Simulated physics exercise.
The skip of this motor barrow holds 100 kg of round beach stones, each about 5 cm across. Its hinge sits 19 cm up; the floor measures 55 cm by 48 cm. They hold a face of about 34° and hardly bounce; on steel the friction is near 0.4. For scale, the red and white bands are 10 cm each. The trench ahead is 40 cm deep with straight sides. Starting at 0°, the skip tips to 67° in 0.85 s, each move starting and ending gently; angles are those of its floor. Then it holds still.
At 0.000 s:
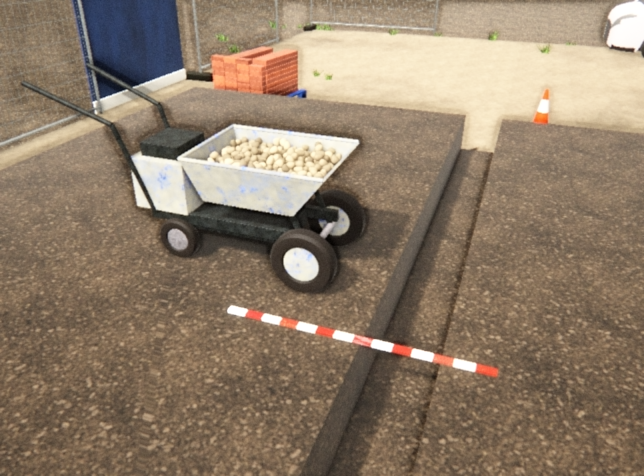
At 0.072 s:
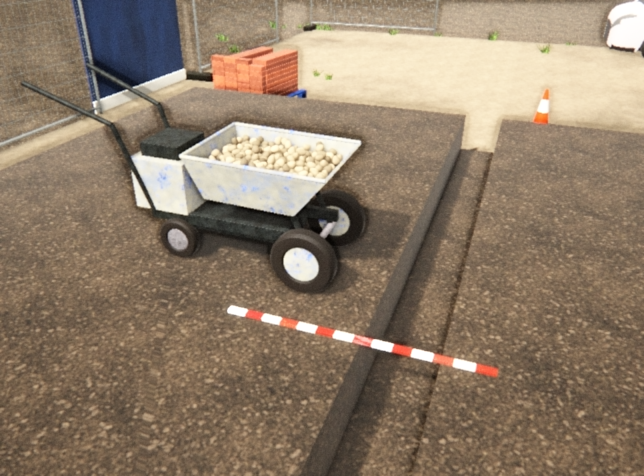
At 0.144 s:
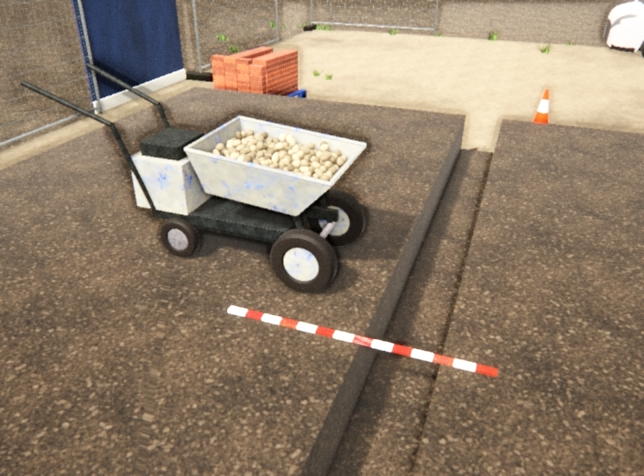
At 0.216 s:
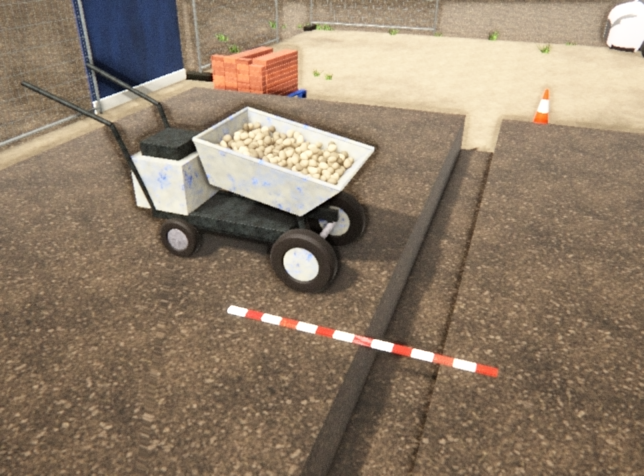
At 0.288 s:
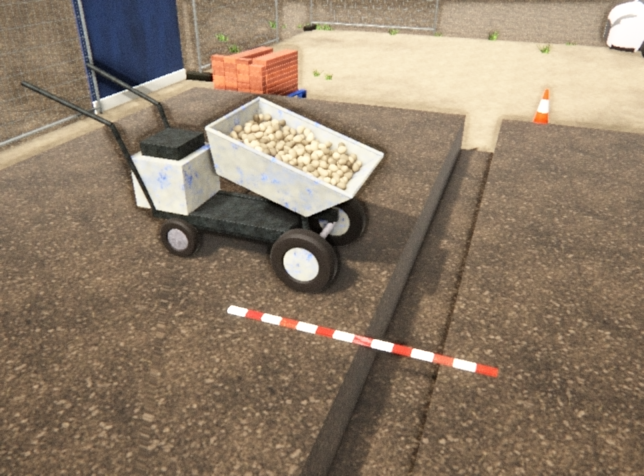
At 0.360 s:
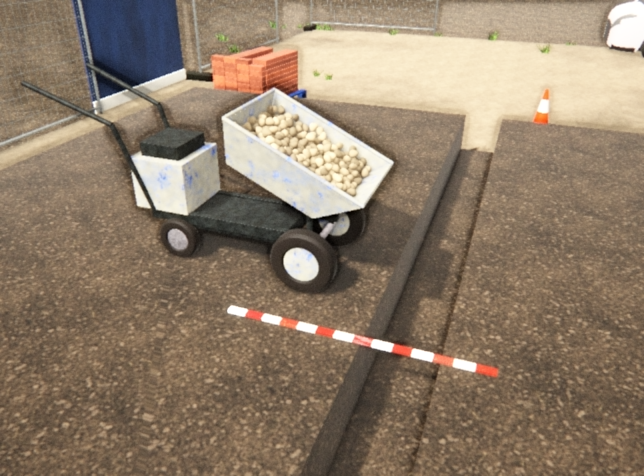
A motor barrow loaded with round, pale stones stood still on dark ground near a trench and a red-and-white striped pole, while its skip slowly rose at the back, tilting toward the right.
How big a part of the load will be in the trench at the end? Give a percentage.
Roughly 67 per cent ends in the trench.
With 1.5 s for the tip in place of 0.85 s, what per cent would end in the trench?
In that case some 80 per cent.
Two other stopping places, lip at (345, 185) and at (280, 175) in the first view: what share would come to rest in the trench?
First some 35, then 100 per cent.
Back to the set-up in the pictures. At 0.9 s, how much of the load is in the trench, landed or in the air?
About 30 per cent by then.
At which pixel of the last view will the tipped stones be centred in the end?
Near (440, 333).
After 0.6 s the floor is at 57°; 100 % in the skip; the foremost stones are at (392, 225).
After 0.9 s the floor is at 67°; 65 % in the skip, 31 % in the trench, 4 % past the trench; the foremost stones are at (475, 296).
After 1.3 s the floor is at 67°; 21 % in the skip, 46 % in the trench, 34 % past the trench; the foremost stones are at (594, 314).
After 3.2 s the floor is at 67°; 0 % in the skip, 67 % in the trench, 33 % past the trench; the foremost stones are past the picture's edge.
